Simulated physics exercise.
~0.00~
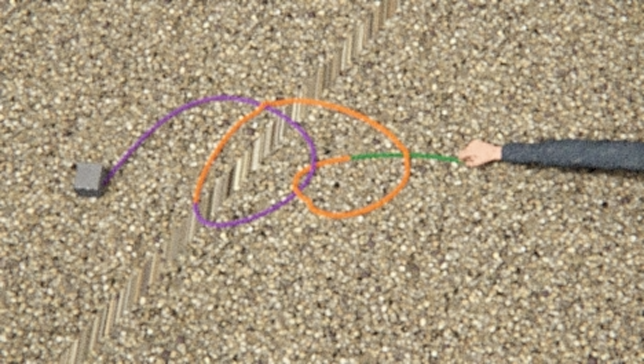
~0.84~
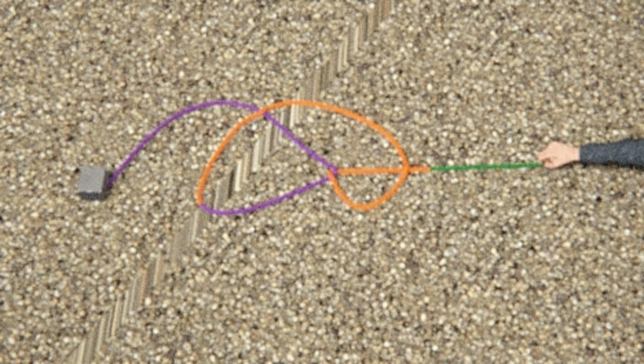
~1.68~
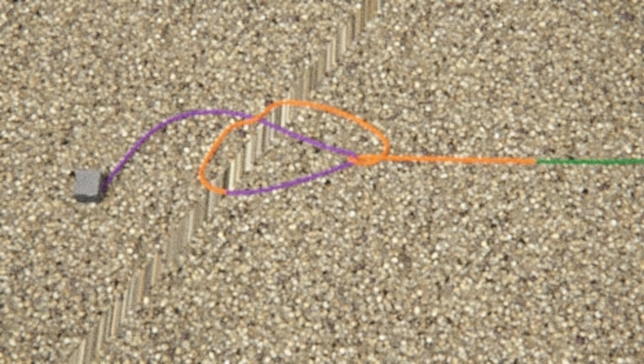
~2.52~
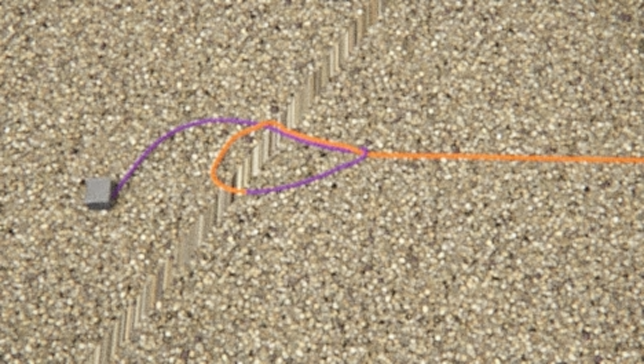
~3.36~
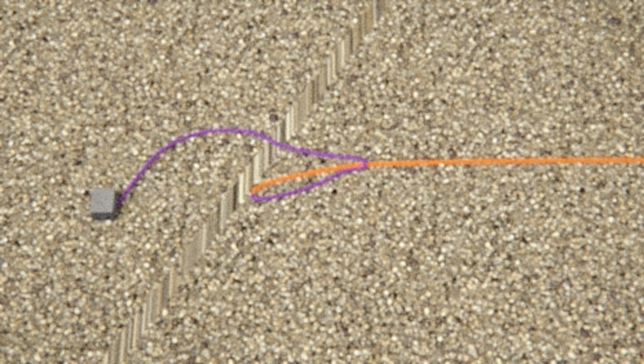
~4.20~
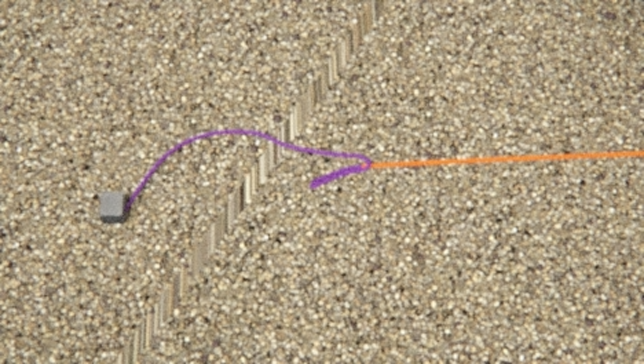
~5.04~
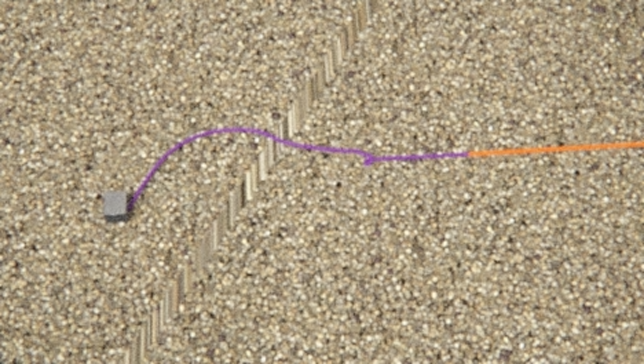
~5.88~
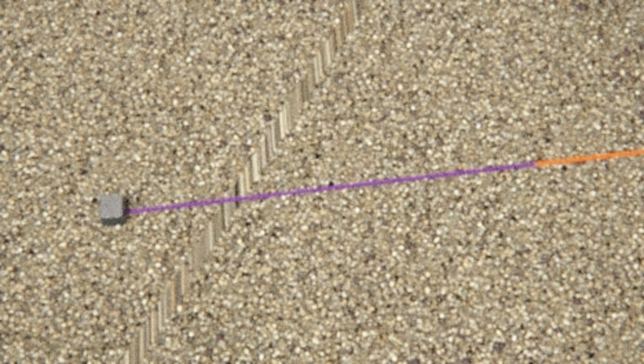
A hand pulls a looped, multicoloured rope rightward from a grey block until it straightens.
